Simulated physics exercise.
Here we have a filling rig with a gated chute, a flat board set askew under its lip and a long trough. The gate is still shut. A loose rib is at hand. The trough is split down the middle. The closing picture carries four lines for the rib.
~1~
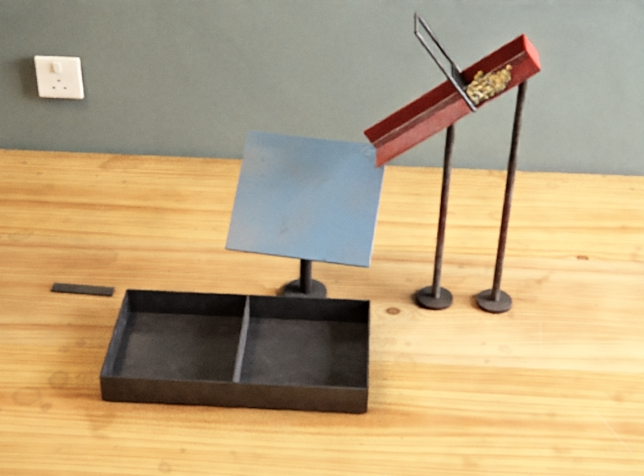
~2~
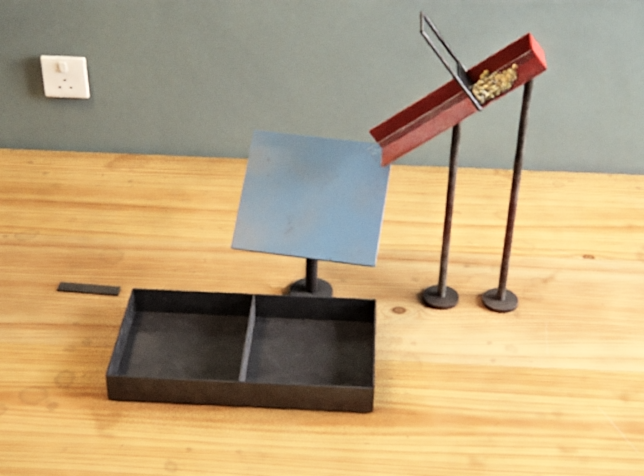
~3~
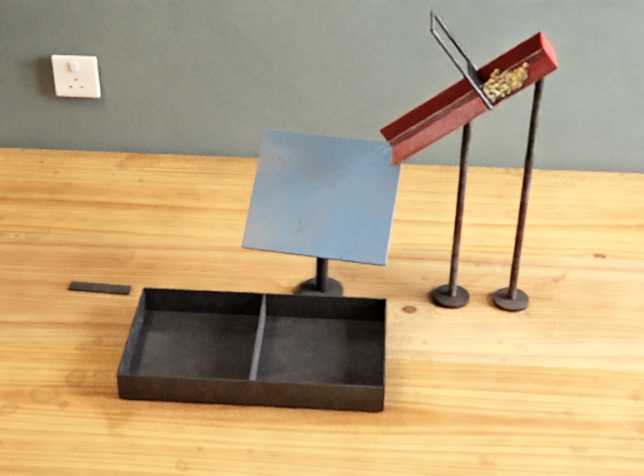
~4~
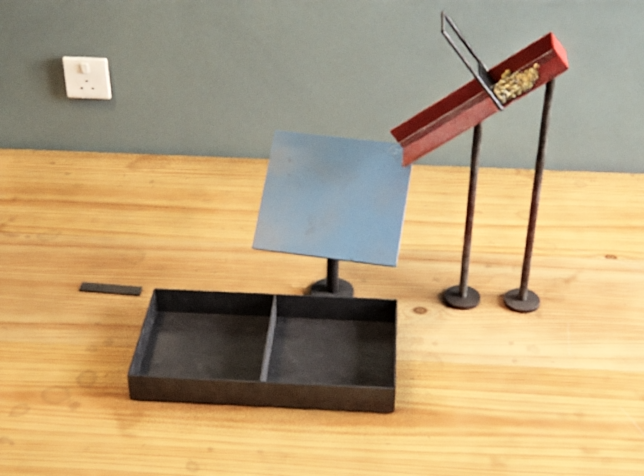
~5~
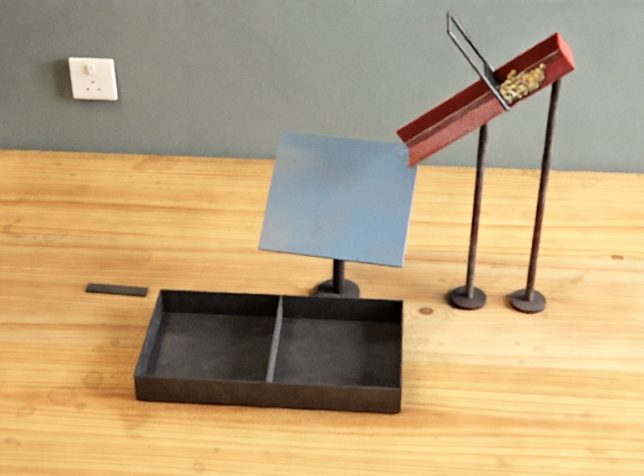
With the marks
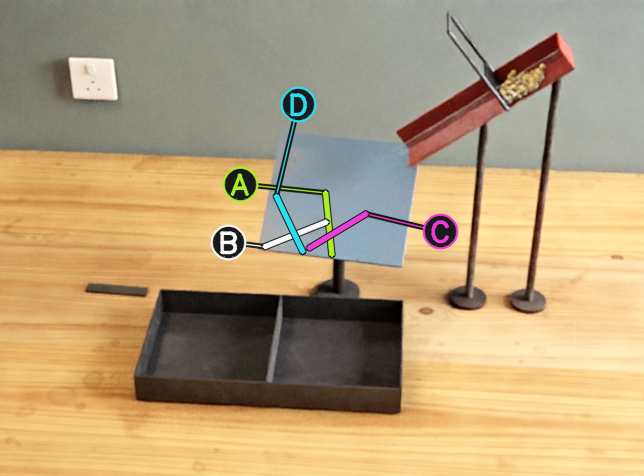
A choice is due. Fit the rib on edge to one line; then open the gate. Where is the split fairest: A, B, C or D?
Choose B.
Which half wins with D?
More lands on the right.
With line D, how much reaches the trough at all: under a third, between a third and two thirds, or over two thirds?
It is over two thirds.
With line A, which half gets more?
The right half.
On the marked copy, line A from (325, 192) to (331, 254); line B from (326, 222) to (264, 246); line C from (366, 213) to (309, 248); line D from (276, 196) to (302, 251).
With A, of what is caught, not one piece in the left half, every piece in the right.
With B, of what is caught, roughly half in the left half, roughly half in the right.
With C, of what is caught, almost all in the left half, just a few in the right.
With D, of what is caught, just a few in the left half, almost all in the right.
